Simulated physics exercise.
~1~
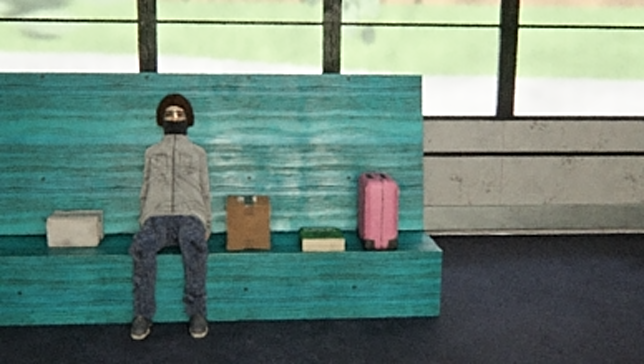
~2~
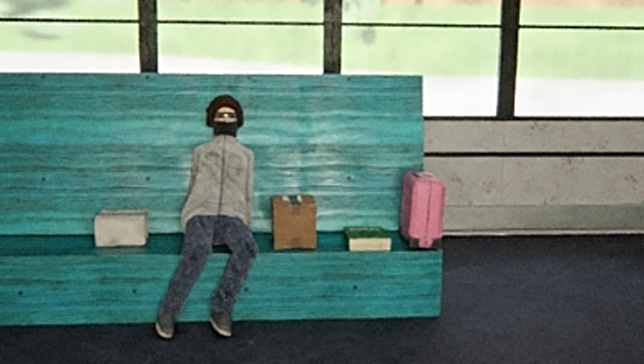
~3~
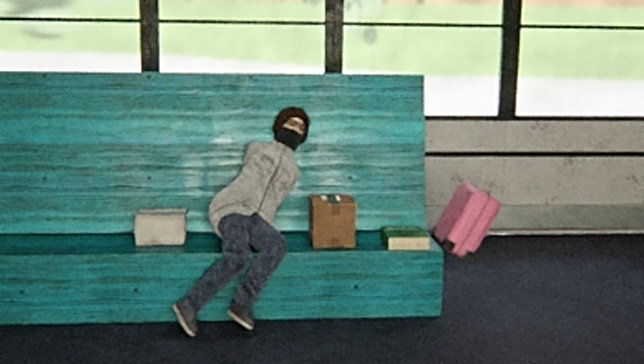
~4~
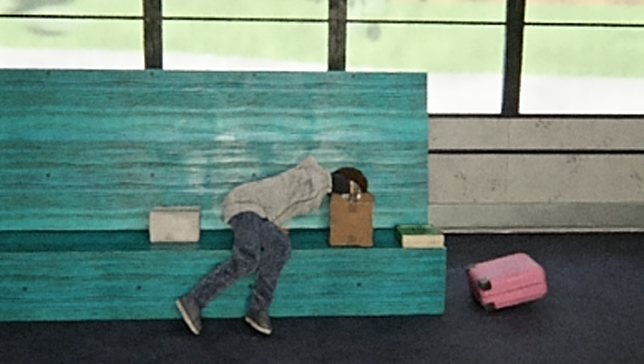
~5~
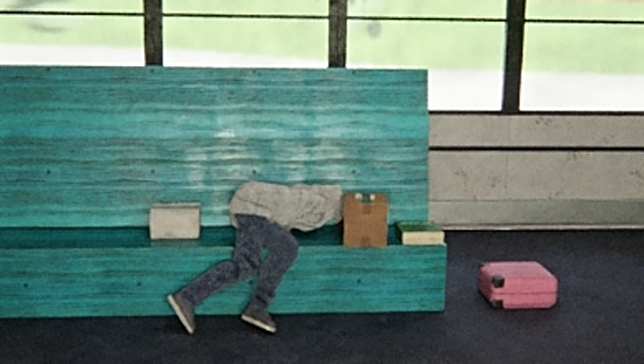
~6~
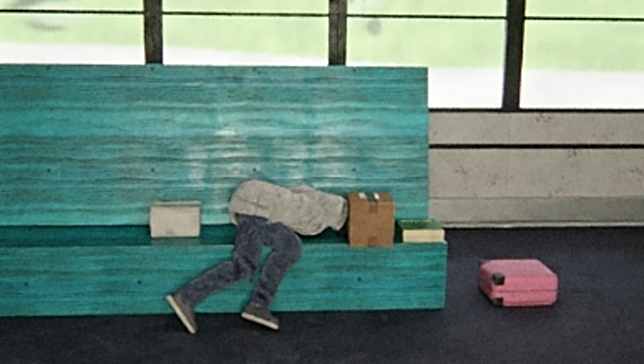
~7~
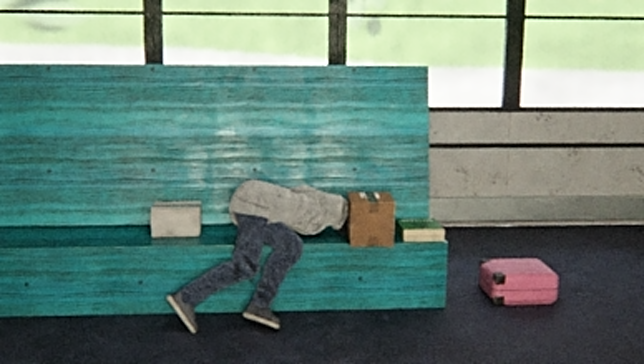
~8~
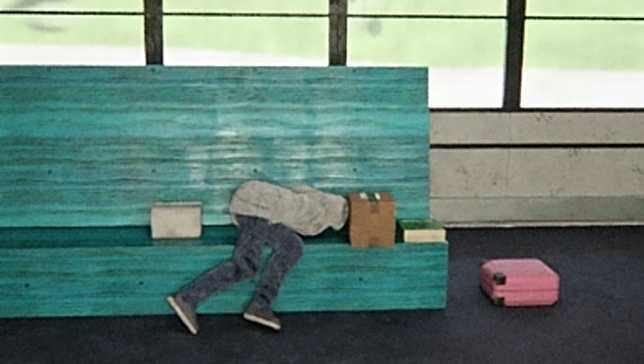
A passenger in a grey jacket, dark hat and face covering slides to the right along a teal bench, together with a white carton, a brown box, a small green item and a pink case. The case reaches the bench end, tips over the edge and drops to the dark floor, landing on its side. Meanwhile the passenger leans right and topples sideways, head going down against the brown box. The box shifts a little further toward the green item. Everything then settles, with the passenger slumped over, hips still on the seat, and the other items still on the bench.
